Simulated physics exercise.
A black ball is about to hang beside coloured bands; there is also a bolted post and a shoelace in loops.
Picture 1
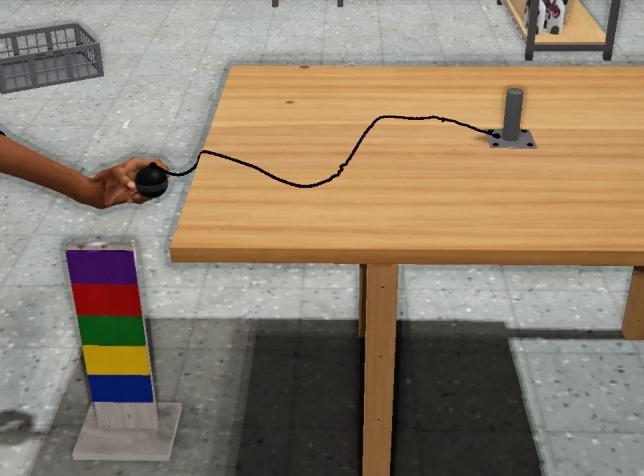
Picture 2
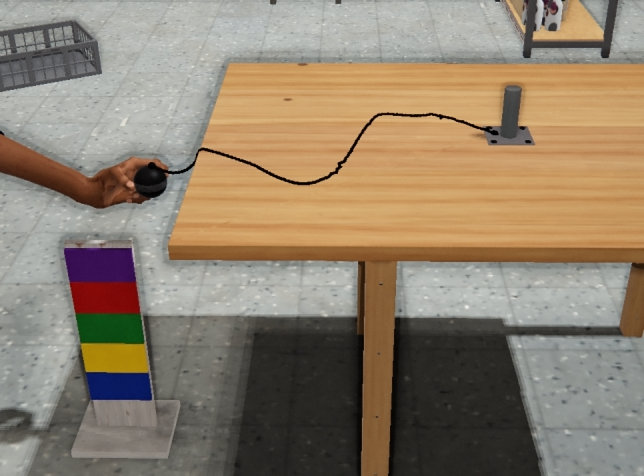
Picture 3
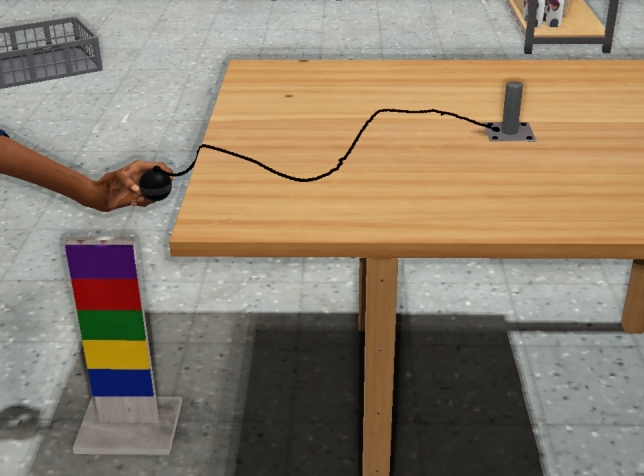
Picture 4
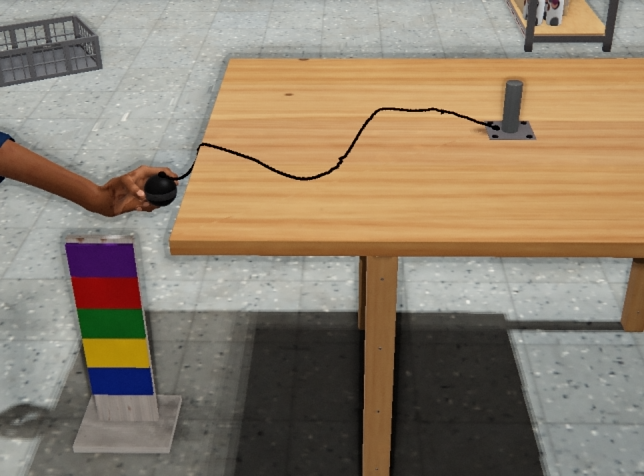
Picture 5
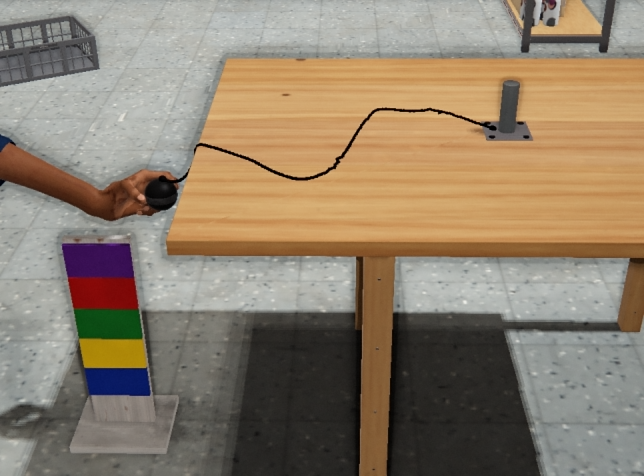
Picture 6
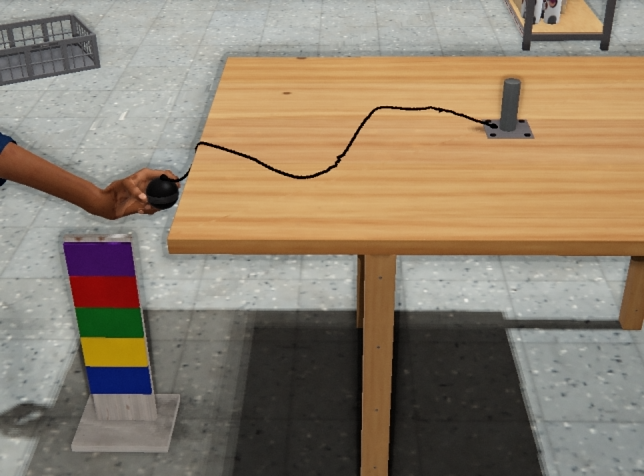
The clip shows a hand holding a black ball beside a wooden table, above a stand with coloured bands, a dark cord running from it across the tabletop to a metal post. The hand shifts slightly right and down.
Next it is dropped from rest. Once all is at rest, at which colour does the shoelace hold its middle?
At yellow.
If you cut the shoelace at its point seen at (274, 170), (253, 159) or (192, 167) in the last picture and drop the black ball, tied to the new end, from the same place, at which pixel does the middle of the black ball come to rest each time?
Estimated positions in order: (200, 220); (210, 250); (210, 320).
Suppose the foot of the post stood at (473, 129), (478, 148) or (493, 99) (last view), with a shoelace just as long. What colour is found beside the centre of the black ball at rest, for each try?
In turn, blue, then blue, then yellow.
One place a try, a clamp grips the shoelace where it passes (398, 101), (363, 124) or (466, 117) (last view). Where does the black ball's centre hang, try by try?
That would be (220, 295) for the first, (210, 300) for the second and (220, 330) for the third.
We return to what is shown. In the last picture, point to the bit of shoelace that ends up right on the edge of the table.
The piece you want is at about (336, 166).
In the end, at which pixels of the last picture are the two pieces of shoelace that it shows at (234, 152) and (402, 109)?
First: (216, 243). Second: (370, 128).
Early on, ball near (183, 348); level with yellow.
Midway, ball near (246, 318); level with yellow.
Near the end, ball near (208, 335); level with yellow.
Finally, ball near (224, 335); level with yellow. Its centre hangs level with the yellow band.
